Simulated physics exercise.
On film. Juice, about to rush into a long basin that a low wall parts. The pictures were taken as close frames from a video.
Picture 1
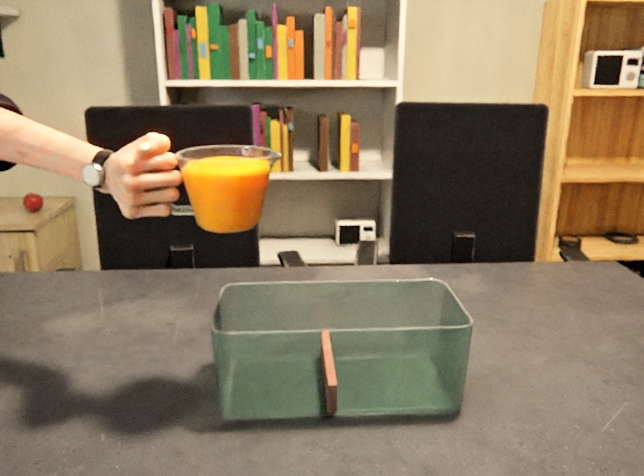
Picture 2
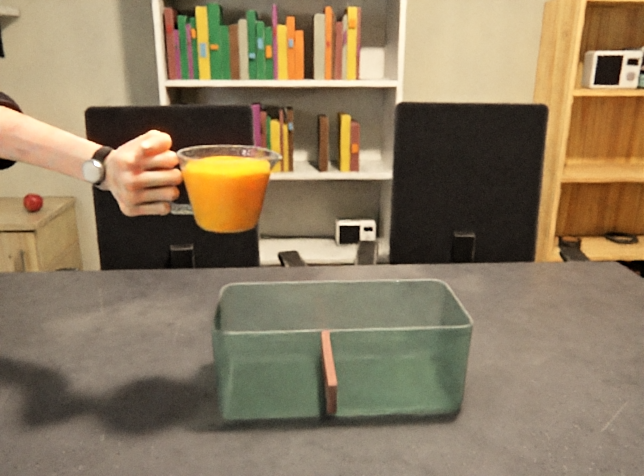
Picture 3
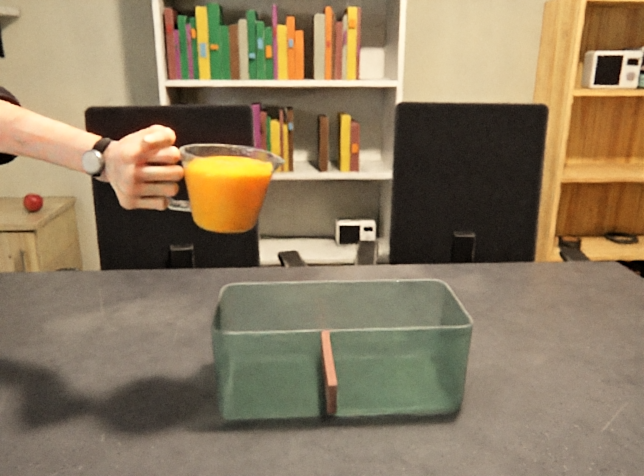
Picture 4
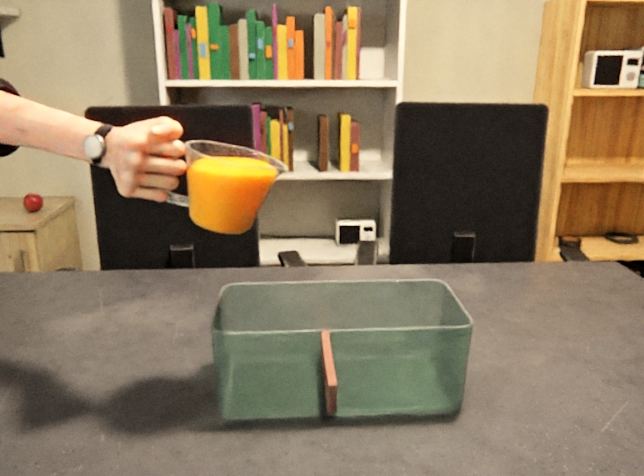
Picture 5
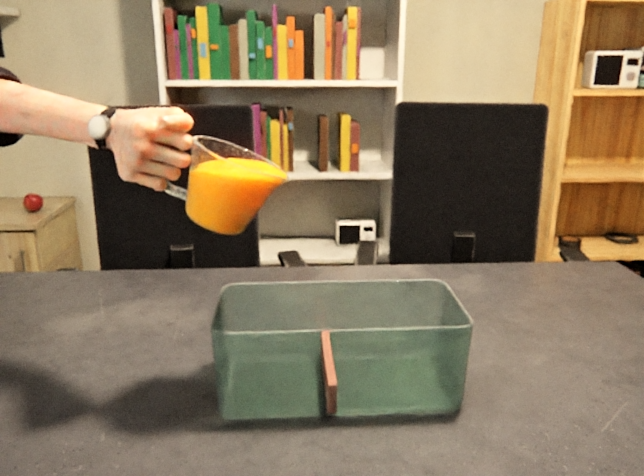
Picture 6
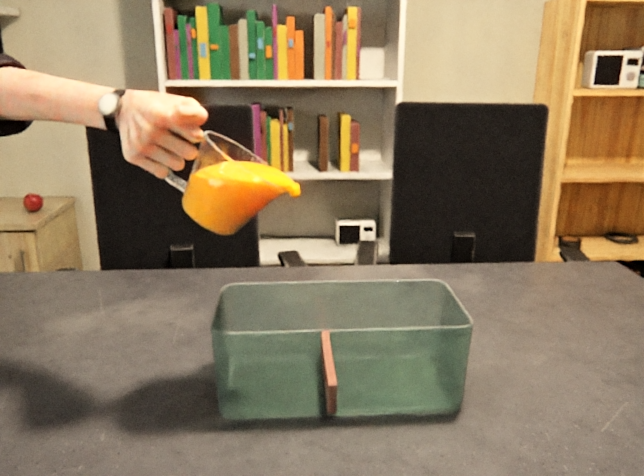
At a dark table, a hand tilting a glass cup of orange liquid rightward above a divided clear container, liquid reaching its lip.
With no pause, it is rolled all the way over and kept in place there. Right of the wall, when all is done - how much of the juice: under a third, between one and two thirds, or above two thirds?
When all is done, between one and two thirds is there.
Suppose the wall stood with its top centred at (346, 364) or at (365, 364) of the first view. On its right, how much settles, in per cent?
About 25 % and 10 %.
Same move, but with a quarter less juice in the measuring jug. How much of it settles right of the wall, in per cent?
Roughly 25 %.
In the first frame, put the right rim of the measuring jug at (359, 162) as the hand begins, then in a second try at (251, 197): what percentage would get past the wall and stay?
You'd see around 90 per cent, and then around 5 per cent.
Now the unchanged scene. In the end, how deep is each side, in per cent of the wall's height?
It settles around 30 on the left side and around 20 on the right side.
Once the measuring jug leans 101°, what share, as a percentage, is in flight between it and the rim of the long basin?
It's close to 35 per cent.
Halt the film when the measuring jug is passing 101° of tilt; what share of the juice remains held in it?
Around 25 in a hundred.
A moment on, the measuring jug is tipped right over and 25 per cent is still to pour, 9 is left of the wall and 32 right of it.
Next, the measuring jug is tipped right over and 0 per cent is still to pour, 53 is left of the wall and 44 right of it.
Then the measuring jug is tipped right over and 0 per cent is still to pour, 52 is left of the wall and 45 right of it.
Later the measuring jug is tipped right over and 0 per cent is still to pour, 52 is left of the wall and 46 right of it.
In the end 52 per cent lies left of the wall, 46 right of it and 2 outside.
